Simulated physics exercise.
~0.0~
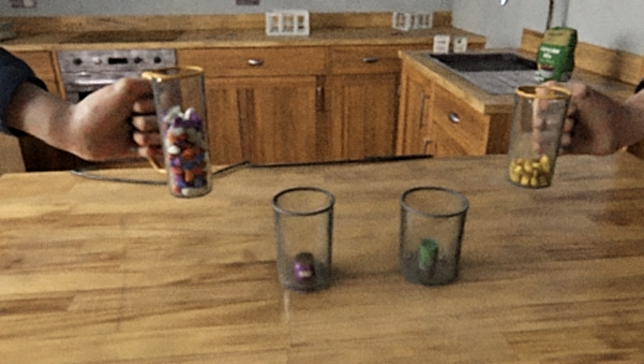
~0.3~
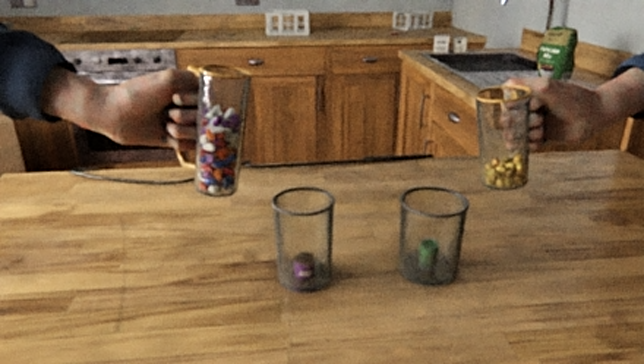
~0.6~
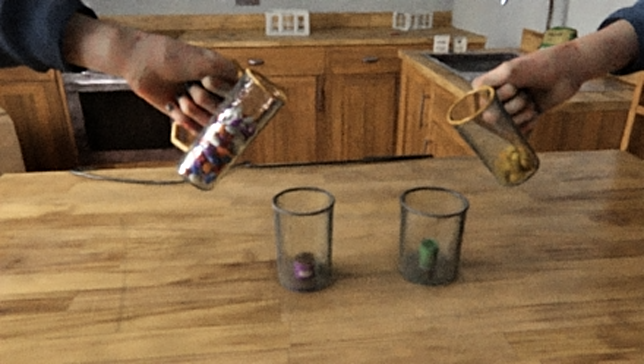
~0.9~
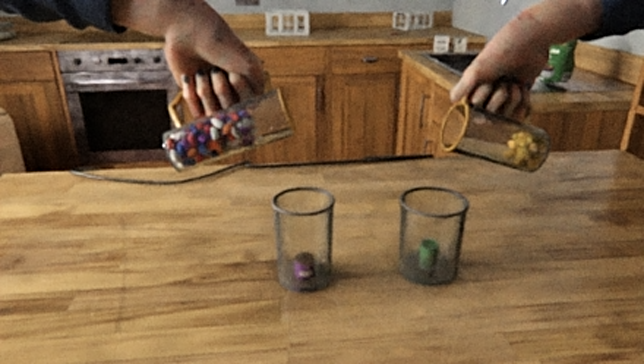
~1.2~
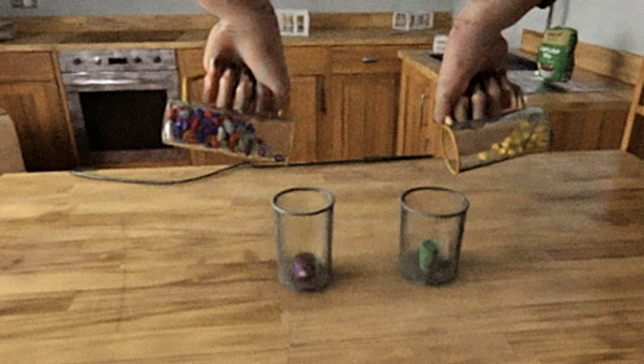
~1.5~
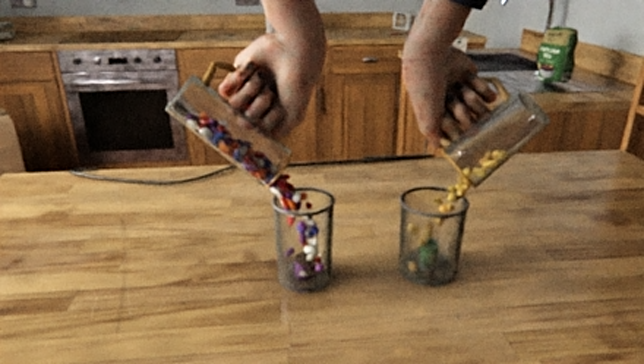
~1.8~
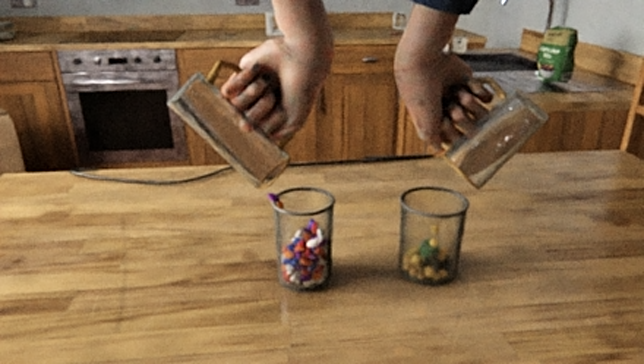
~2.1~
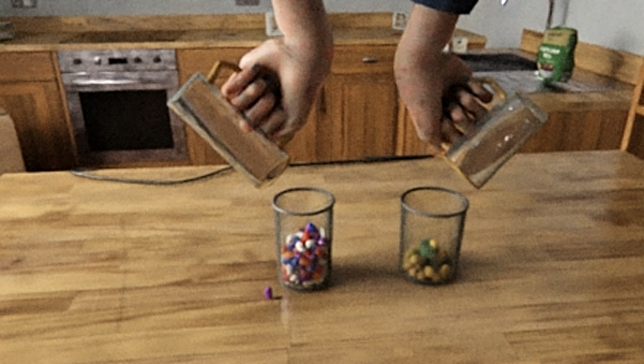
Two hands tipped cups of small colourful pieces and yellow ones over two glasses on a wooden counter, emptying both; the left glass ended about half full, its purple object buried, with one piece beside it, while the right's green object still showed.
